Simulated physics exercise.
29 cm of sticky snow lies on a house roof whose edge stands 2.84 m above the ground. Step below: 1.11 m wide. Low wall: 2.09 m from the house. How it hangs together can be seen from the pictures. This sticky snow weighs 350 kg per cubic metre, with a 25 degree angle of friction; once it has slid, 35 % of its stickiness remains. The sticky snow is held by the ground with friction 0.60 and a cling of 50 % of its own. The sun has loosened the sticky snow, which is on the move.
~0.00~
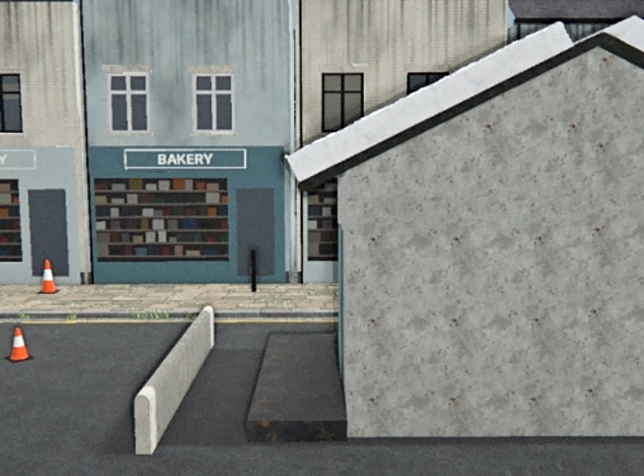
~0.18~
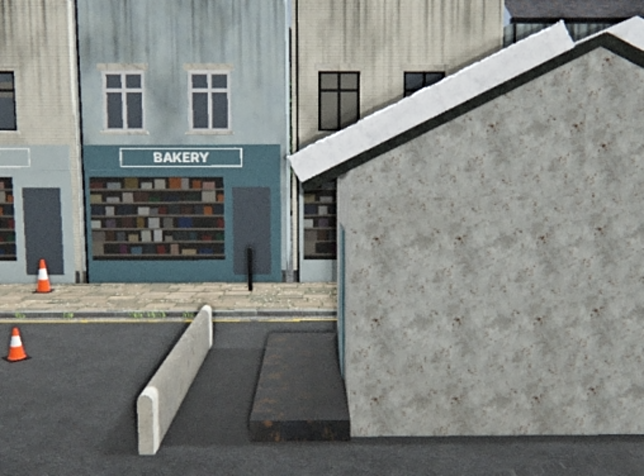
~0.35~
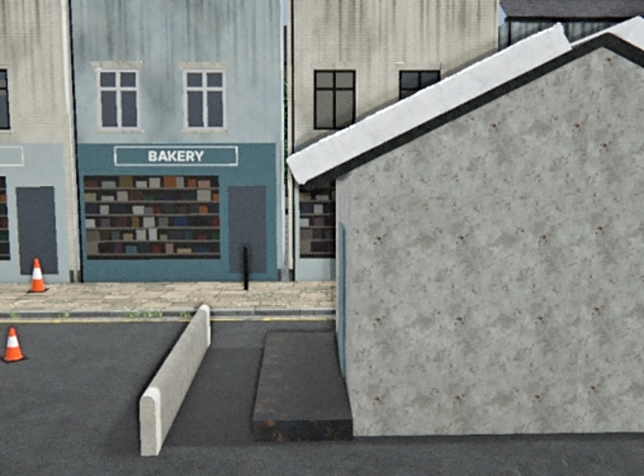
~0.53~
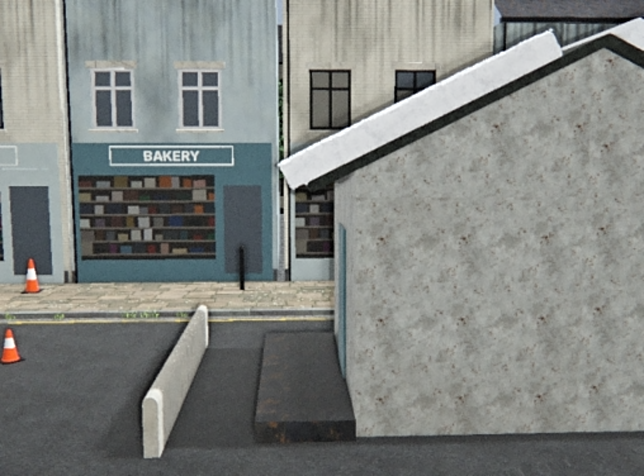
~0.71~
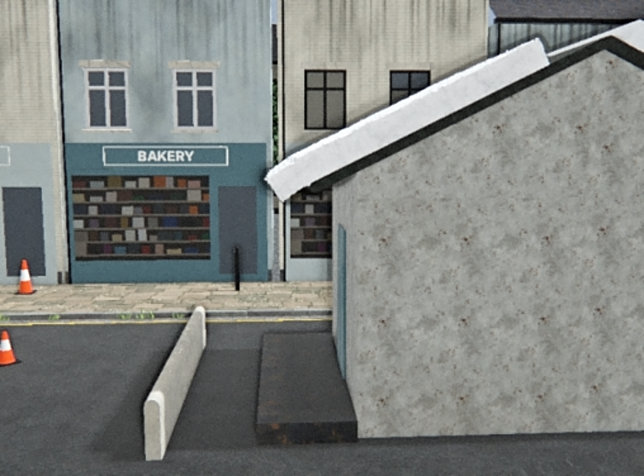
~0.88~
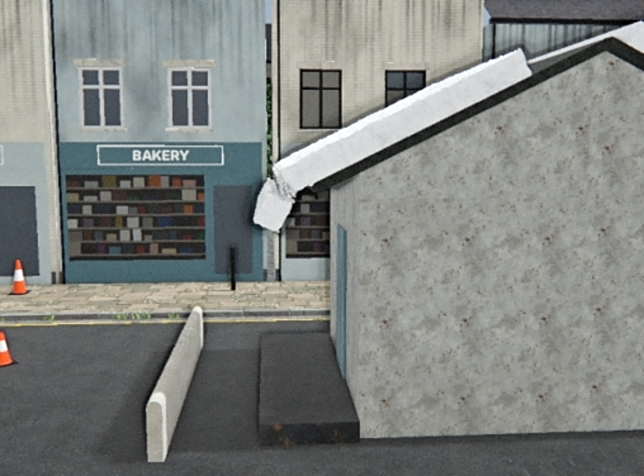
A thick slab of snow slid slowly down the sloping roof of a grey building across from a bakery, poked out farther past the left eave, then cracked near its lower end, which sagged downward.
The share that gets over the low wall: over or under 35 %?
Exceeding 35 %.
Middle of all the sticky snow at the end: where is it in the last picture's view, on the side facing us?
It sits close to (143, 429) in the last view.
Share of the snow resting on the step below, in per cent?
It comes to roughly 0 %.
After 1.26 s, 76 % is still on the roof and 0 % is past the low wall.
After 1.71 s, 43 % is still on the roof and 0 % is past the low wall.
After 2.15 s, none is still on the roof and 11 % is past the low wall.
After 2.60 s, none is still on the roof and 43 % is past the low wall.
After 3.40 s, none is still on the roof and 43 % is past the low wall.
